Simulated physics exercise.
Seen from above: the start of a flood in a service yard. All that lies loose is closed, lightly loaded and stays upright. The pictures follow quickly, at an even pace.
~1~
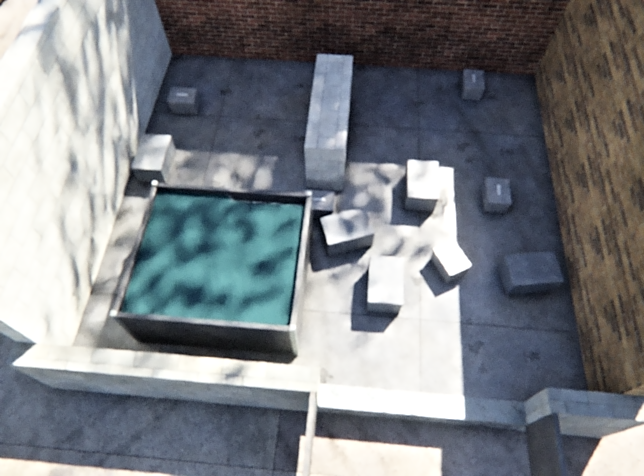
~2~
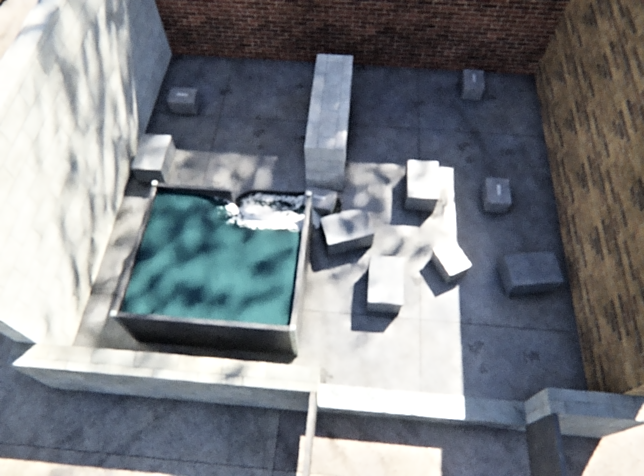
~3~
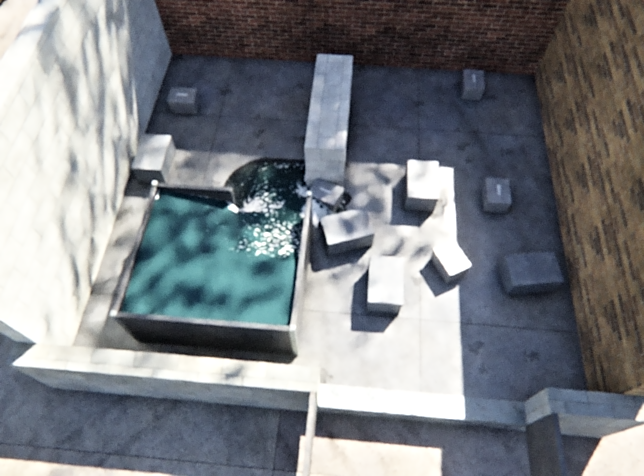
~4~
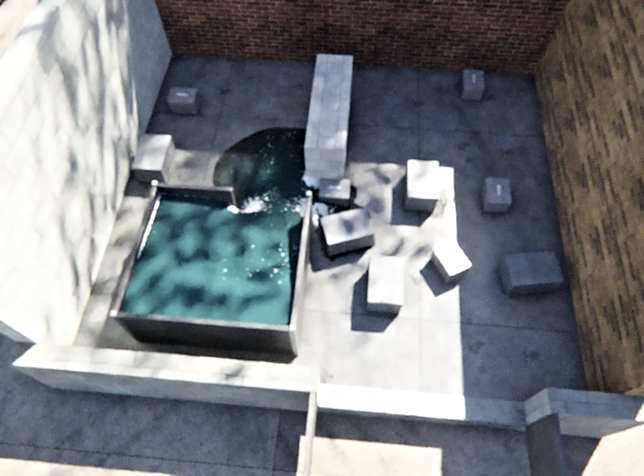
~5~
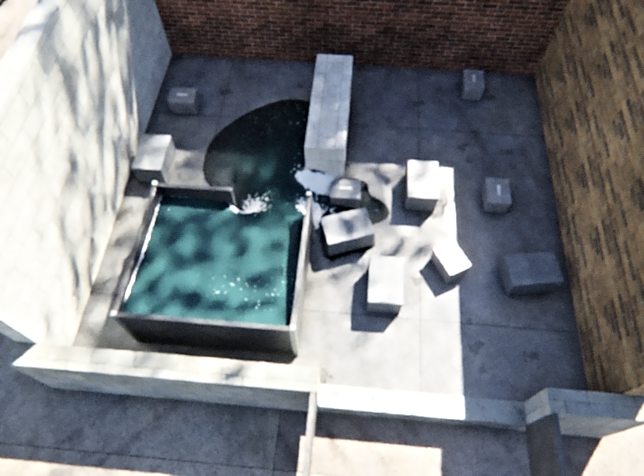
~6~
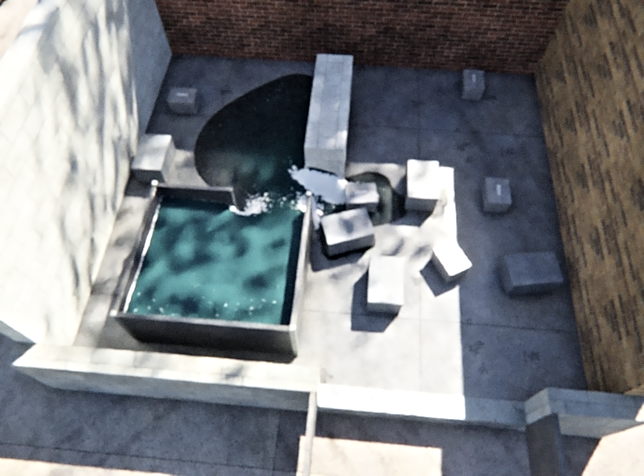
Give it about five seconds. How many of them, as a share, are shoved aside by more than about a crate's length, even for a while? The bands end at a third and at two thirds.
That comes to two thirds or above.
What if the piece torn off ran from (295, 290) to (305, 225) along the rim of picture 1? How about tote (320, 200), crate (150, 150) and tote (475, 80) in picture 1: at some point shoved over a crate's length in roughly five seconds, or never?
In that order: Never so far, never so far, moved that far.
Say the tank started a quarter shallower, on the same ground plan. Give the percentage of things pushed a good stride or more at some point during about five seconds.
Close to 60 %.
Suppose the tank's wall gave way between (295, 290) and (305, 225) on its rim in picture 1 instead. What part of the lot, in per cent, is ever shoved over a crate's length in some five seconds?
Some 70 per cent.
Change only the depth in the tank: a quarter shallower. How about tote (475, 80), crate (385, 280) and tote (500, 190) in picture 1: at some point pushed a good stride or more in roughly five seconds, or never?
In that order: Never so far, no, moved that far.
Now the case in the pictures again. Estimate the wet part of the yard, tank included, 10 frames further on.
Close to 70 %.
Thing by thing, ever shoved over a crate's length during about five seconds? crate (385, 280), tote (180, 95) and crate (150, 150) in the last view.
In that order: Under that, swept aside, pushed that far.
A moment on, 1 of 10 are well off their spots; 0 afloat.
Next, 4 of 10 are well off their spots; 1 afloat.
Later, 7 of 10 are well off their spots; 6 afloat.
In the end, 8 of 10 are well off their spots, and 8 have been at some point; 5 afloat.
